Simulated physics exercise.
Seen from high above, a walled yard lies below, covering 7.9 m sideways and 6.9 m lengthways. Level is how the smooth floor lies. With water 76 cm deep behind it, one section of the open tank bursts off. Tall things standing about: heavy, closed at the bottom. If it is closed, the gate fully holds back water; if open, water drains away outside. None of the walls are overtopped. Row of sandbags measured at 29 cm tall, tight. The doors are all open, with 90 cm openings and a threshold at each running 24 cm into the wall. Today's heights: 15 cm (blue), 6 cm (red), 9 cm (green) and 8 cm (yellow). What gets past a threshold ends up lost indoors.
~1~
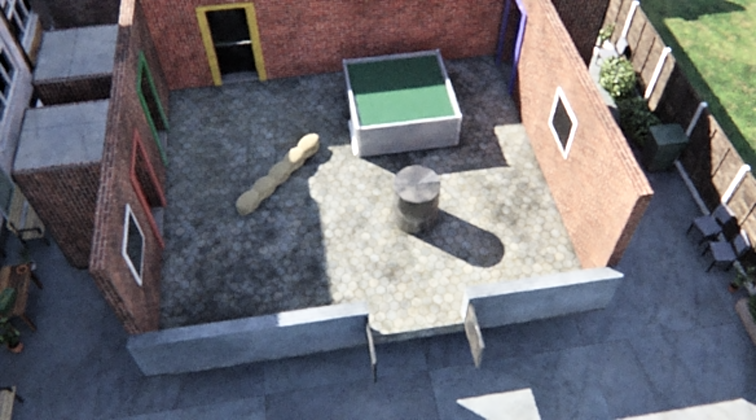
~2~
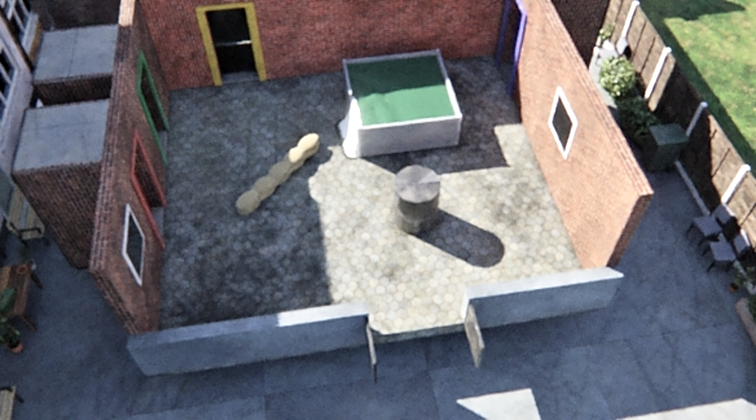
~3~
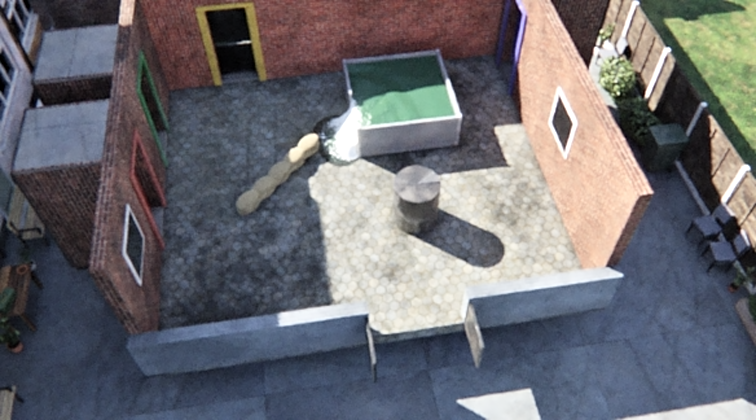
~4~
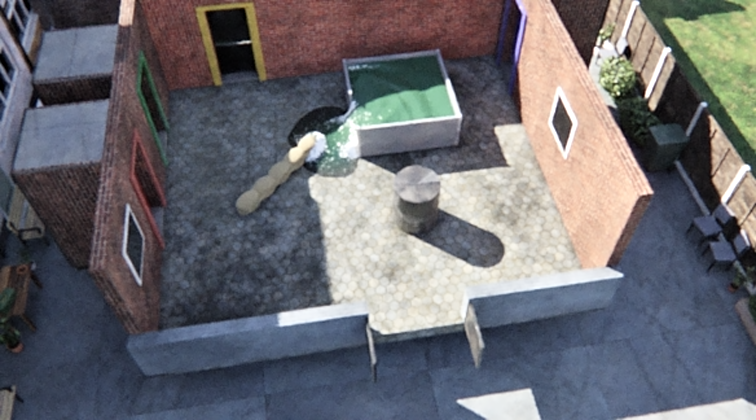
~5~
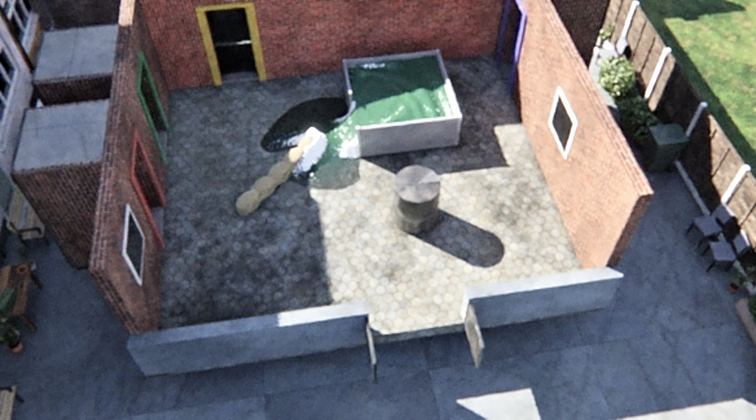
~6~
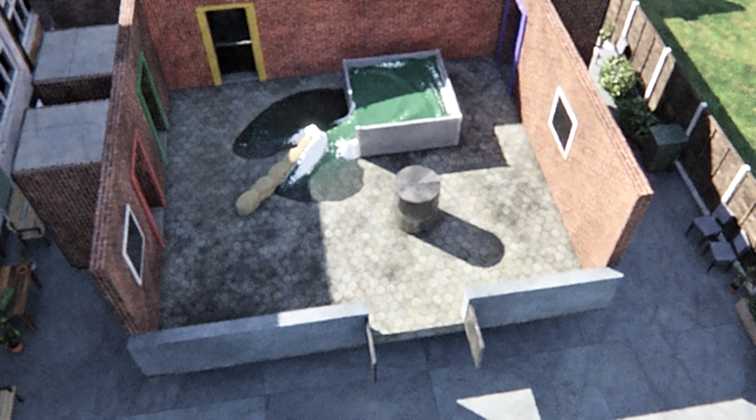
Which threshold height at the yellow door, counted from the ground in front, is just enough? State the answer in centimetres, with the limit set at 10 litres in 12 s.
A height of roughly 15 cm is just enough.
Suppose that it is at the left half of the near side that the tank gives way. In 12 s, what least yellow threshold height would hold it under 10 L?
That way, roughly 7.5 cm.
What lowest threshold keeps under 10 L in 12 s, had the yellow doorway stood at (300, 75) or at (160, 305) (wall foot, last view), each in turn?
Roughly 8.0 cm for the first and 16 cm for the second.
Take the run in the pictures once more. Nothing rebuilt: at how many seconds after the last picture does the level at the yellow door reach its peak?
Peak time: About 1.6 s.
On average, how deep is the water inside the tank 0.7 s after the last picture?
About 54 centimetres.
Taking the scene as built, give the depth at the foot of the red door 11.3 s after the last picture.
Lab note: Depth approx. 9.0 cm.
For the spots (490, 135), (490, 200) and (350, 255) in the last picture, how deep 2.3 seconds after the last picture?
In order: Around 0, 0 and 1 cm.
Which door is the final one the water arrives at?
Final door: Blue.
Then, 0.7 s after the last picture water covers 25 % of the floor, deepest (43 cm) near (318, 152); 3 cm at the yellow door, 0 litres in over its 8 cm threshold.
Then, 2.3 s after the last picture water covers 45 % of the floor, deepest (34 cm) near (158, 355); 14 cm at the yellow door, 38 litres in over its 8 cm threshold.
Then, 11.3 s after the last picture water covers 90 % of the floor, deepest (11 cm) near (285, 83); 9 cm at the yellow door, 123 litres in over its 8 cm threshold.
At the yellow door as built, the water peaked near 17 cm, 1.5 s after the last picture.
Run again over the same 12 s with other heights there, 20 litres in over 13.5 cm, 1 litre over 18.5 cm. The limit of 10 litres is kept from about 15 cm up.
